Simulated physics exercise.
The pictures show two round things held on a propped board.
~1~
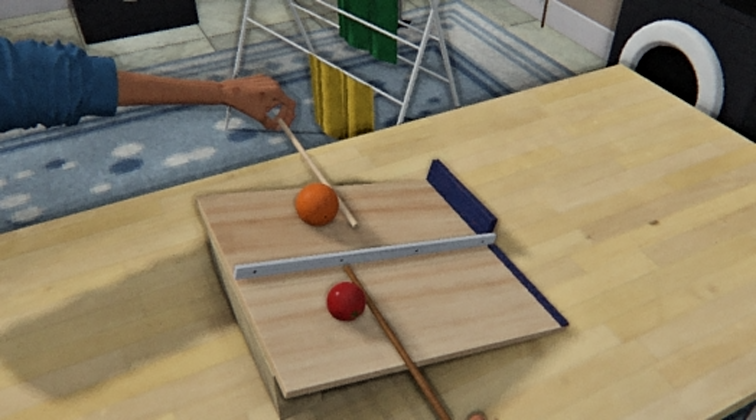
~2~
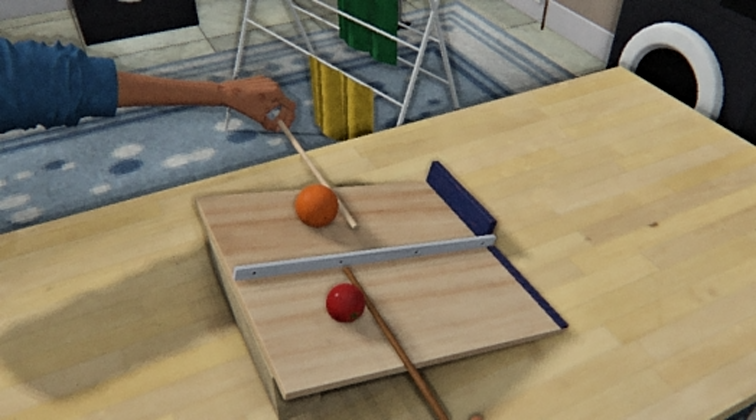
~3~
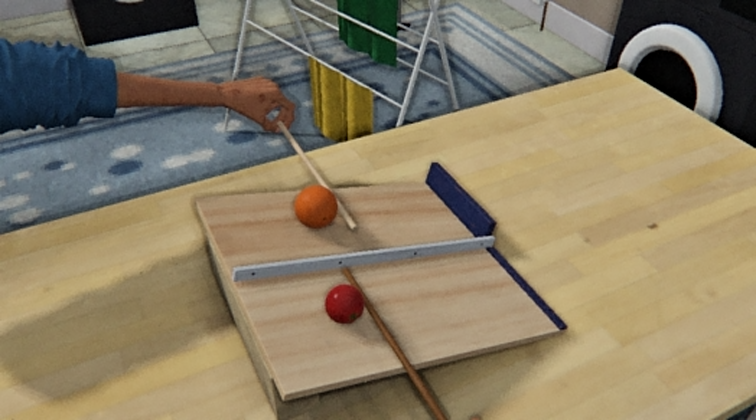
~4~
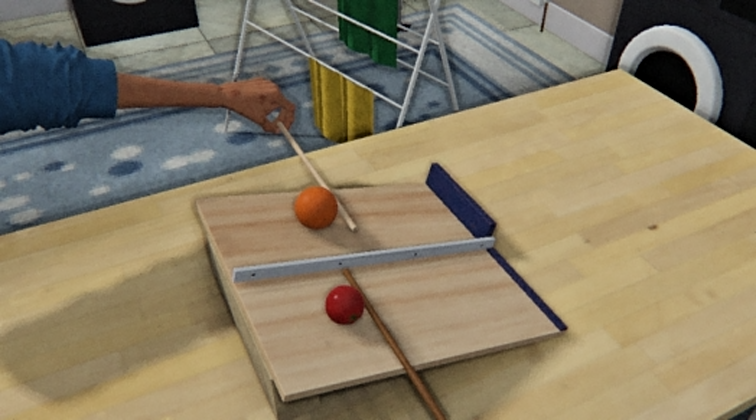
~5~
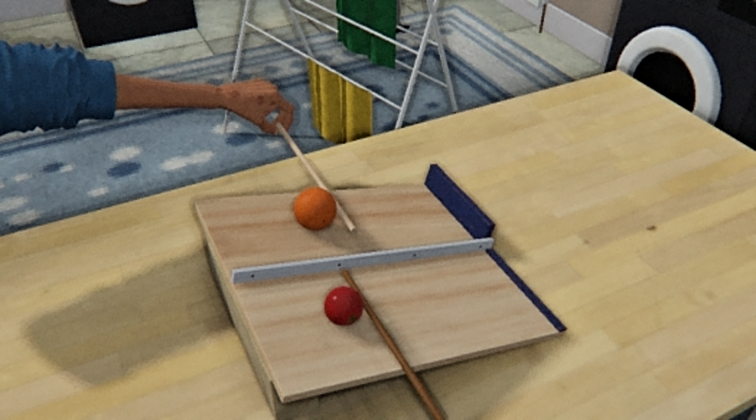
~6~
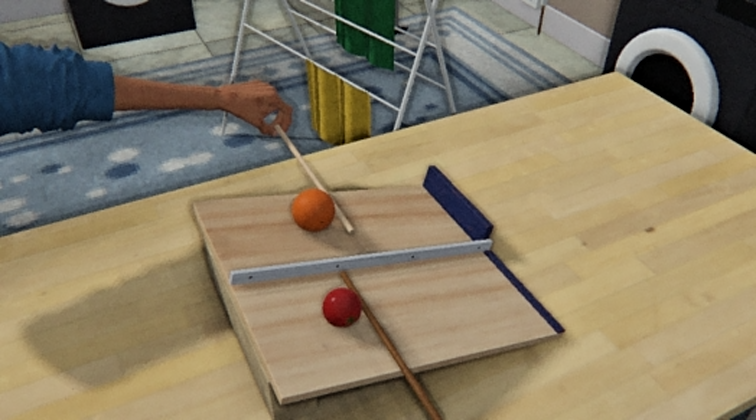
On a wooden table, sticks hold an orange and a red ball nearly still on a board.
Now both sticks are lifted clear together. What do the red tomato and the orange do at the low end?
Trial note - red tomato drops off the end; orange stays put.
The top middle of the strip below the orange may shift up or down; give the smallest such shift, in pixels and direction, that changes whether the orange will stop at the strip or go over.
About 12 pixels down.
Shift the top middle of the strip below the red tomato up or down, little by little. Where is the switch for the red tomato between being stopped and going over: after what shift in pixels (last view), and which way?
8 pixels up.
Then, 0.48 s past the last view, red tomato rolling on the board near (447, 291); orange rolling on the board near (406, 204).
Then, 0.90 s past the last view, red tomato off the board near (624, 246); orange resting against the strip near (439, 201).
Then, 1.32 s past the last view, red tomato off the board; orange resting against the strip near (439, 201).
Finally, the red tomato rolls off the board; the orange stops on the board, near (439, 201).
